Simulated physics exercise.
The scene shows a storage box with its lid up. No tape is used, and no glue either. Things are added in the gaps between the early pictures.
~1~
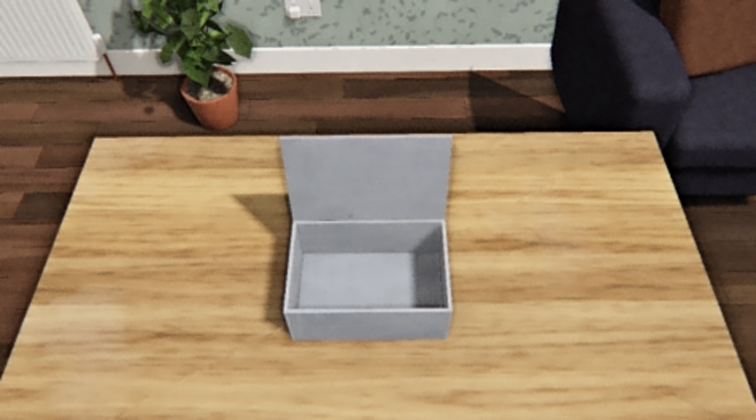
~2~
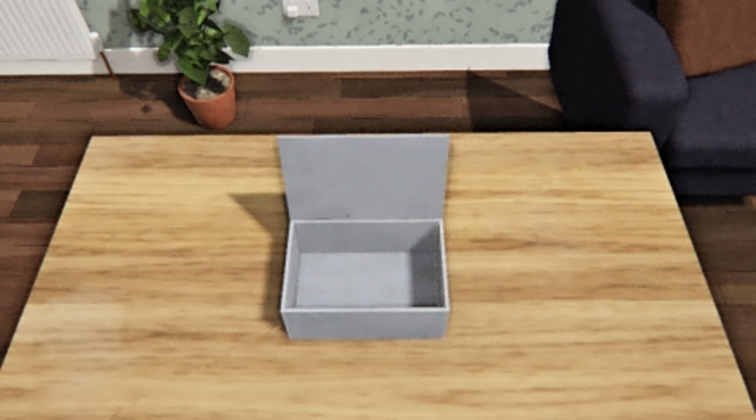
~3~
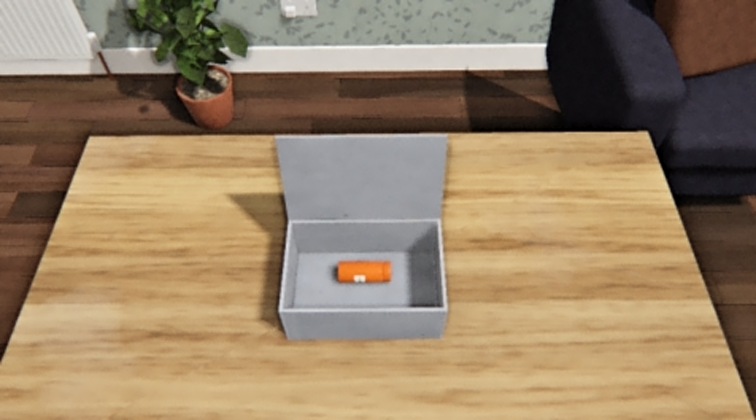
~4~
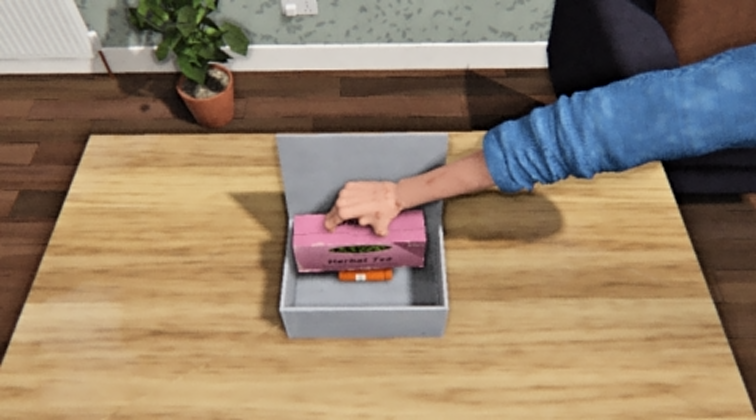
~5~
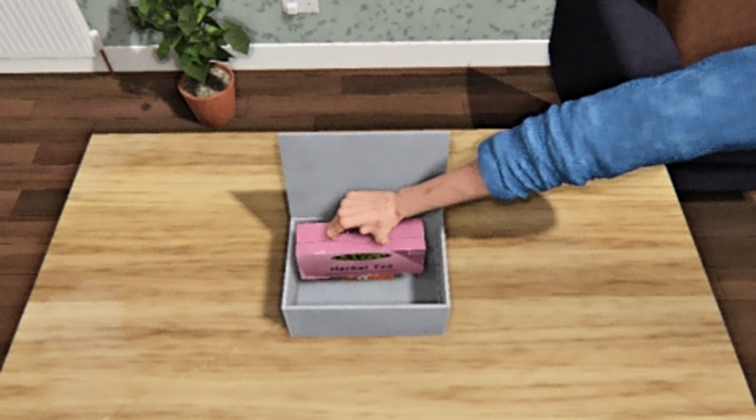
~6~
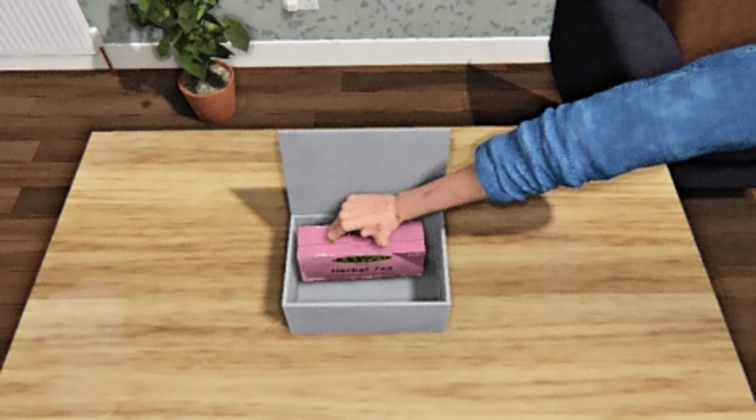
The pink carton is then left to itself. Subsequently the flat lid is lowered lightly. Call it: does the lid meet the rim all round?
Yes, the lid sits flat.
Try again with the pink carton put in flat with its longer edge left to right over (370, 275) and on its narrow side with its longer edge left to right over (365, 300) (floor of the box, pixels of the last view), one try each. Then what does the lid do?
Try one: Lid down; try two: Lid down.
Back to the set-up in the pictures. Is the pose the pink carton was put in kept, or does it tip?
In the end, it winds up askew.
Then, 1.10 s after the last picture, lid starting down; pink carton on its side near (363, 290); orange shaker rolled about its own width.
Then, 1.90 s after the last picture, lid 39° above the rim; pink carton on its side near (363, 290); orange shaker rolled about its own width.
At rest, lid shut; tipped over in the box, pink carton; orange shaker in place. Seen from the same camera at the end, pink carton near (363, 290).
